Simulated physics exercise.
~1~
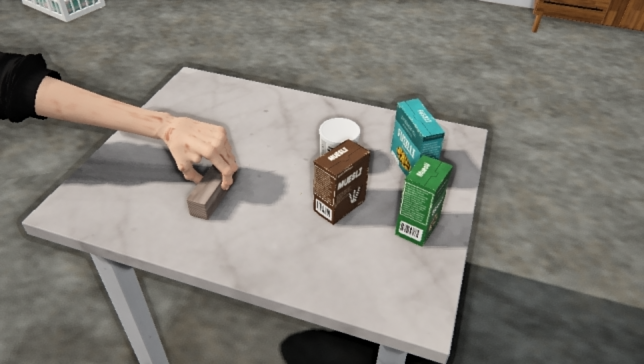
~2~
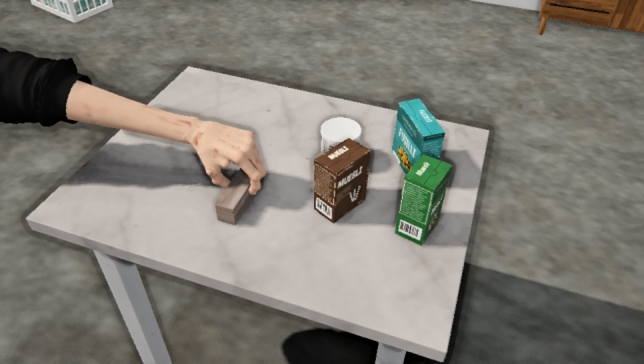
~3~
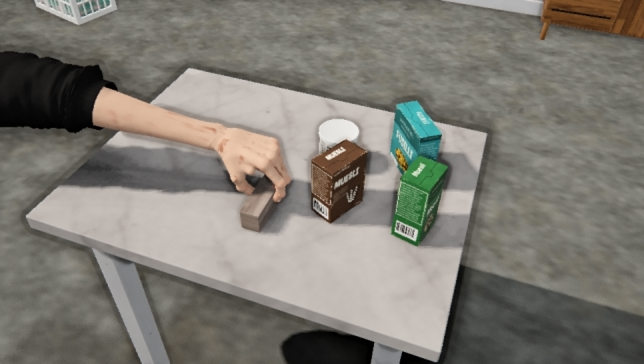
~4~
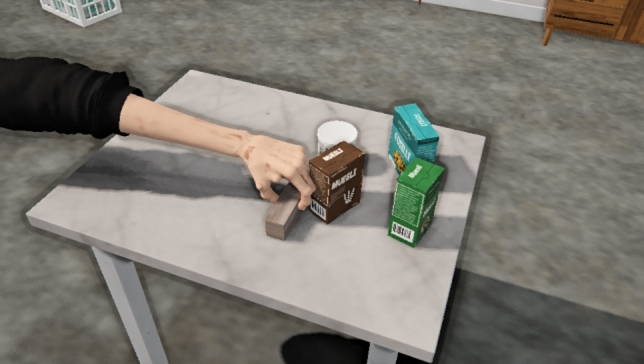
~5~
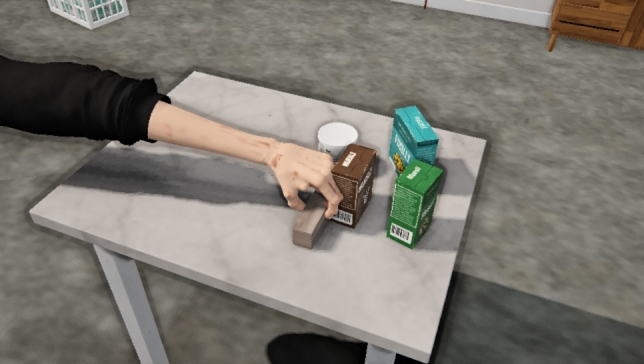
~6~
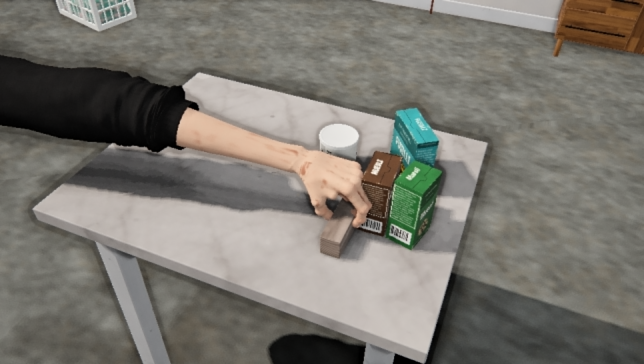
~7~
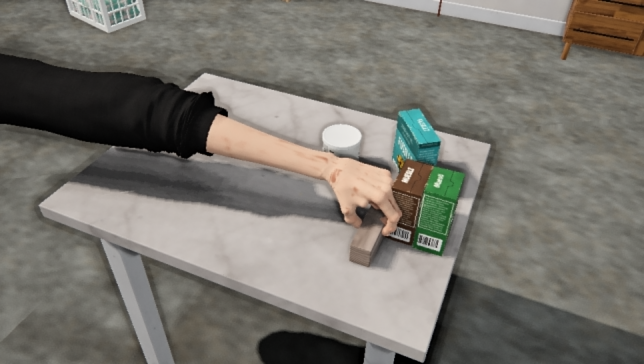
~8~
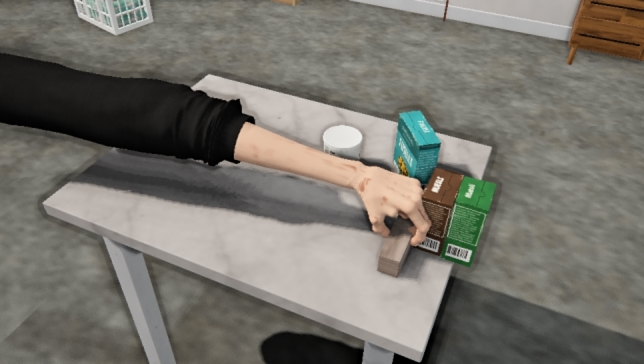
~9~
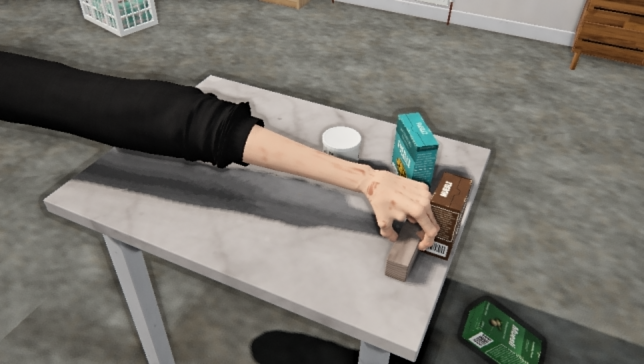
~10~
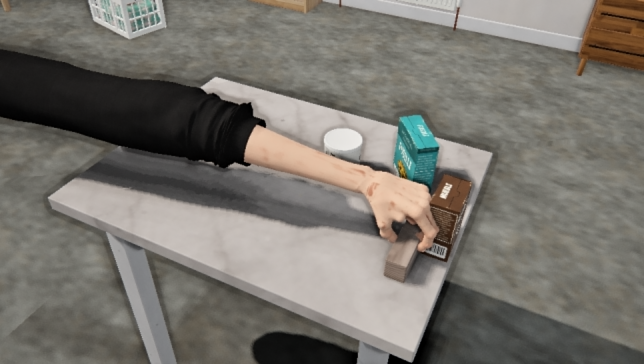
A hand slides a block right, pushing a brown packet that knocks a green carton off the table.
